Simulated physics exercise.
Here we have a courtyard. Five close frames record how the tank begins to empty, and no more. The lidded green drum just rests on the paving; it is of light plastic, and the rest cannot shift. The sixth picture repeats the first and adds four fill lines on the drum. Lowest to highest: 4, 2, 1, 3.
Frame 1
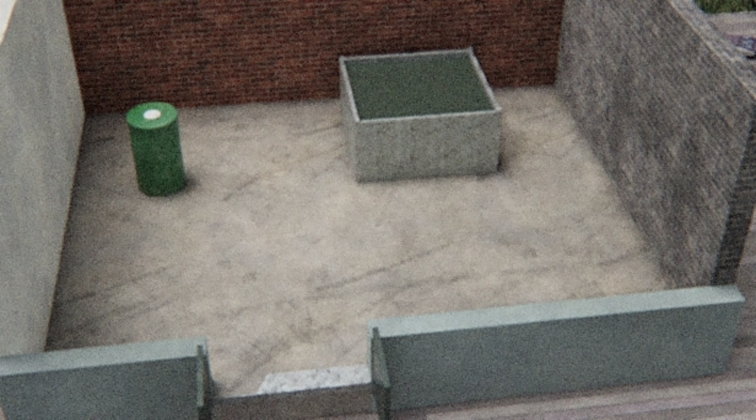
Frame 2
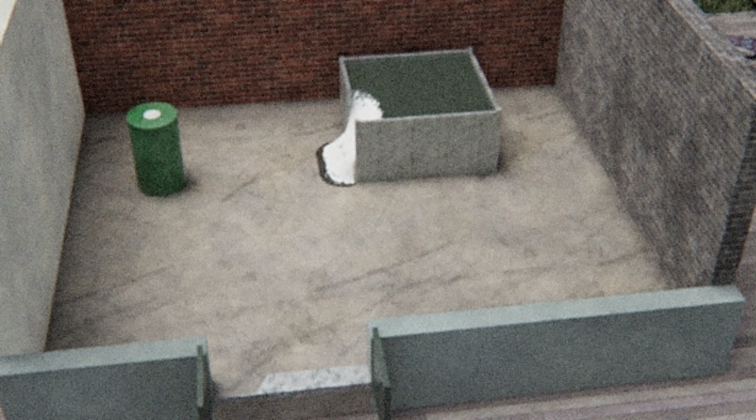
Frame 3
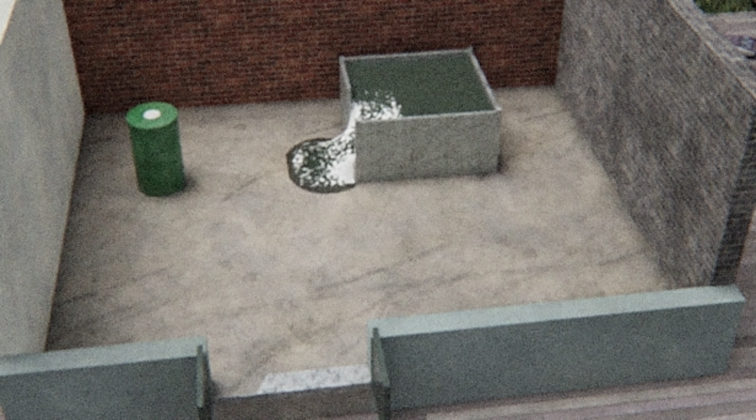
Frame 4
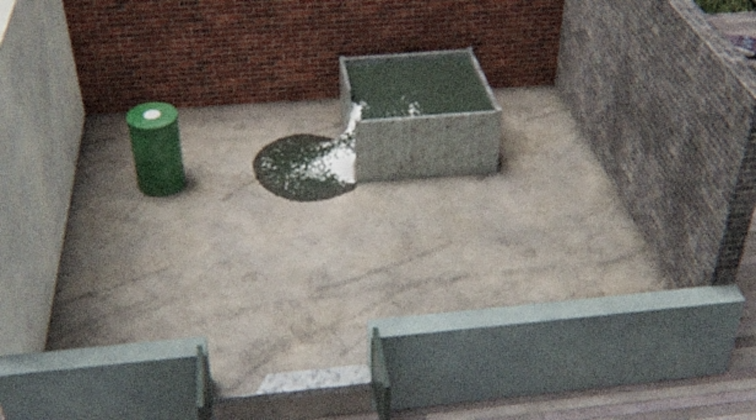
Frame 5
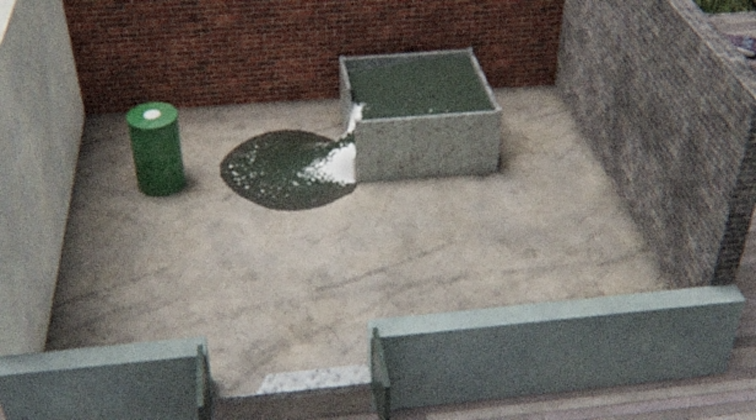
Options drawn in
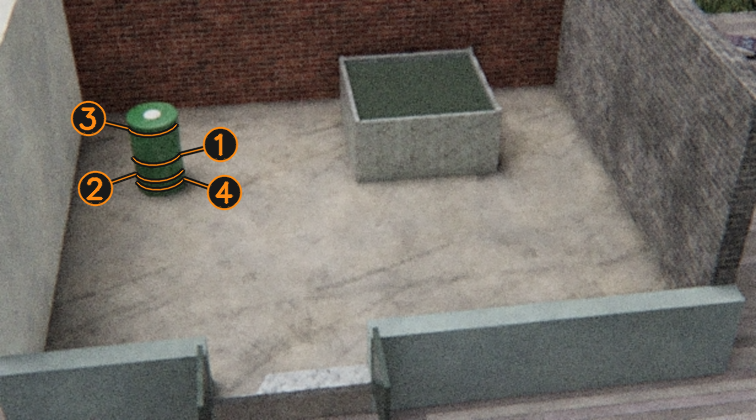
Water poured over the left side of a square concrete tank in a walled courtyard, foaming white at first, and a dark puddle spread across the ground towards the green drum.
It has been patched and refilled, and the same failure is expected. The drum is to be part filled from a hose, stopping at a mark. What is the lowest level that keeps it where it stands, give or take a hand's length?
Line 1.
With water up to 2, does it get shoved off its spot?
Yes, it does.
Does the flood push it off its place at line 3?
No, not at all.
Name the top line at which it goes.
2.
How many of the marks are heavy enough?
Two.
In orange, 1 at (156, 165); 2 at (158, 181); 3 at (151, 135); 4 at (160, 189); from the bottom up 4, 2, 1, 3.
With 1, it does not move.
With 2, it is pushed about half its own width away.
With 3, it does not move.
With 4, it is pushed about 5 times its own width away.
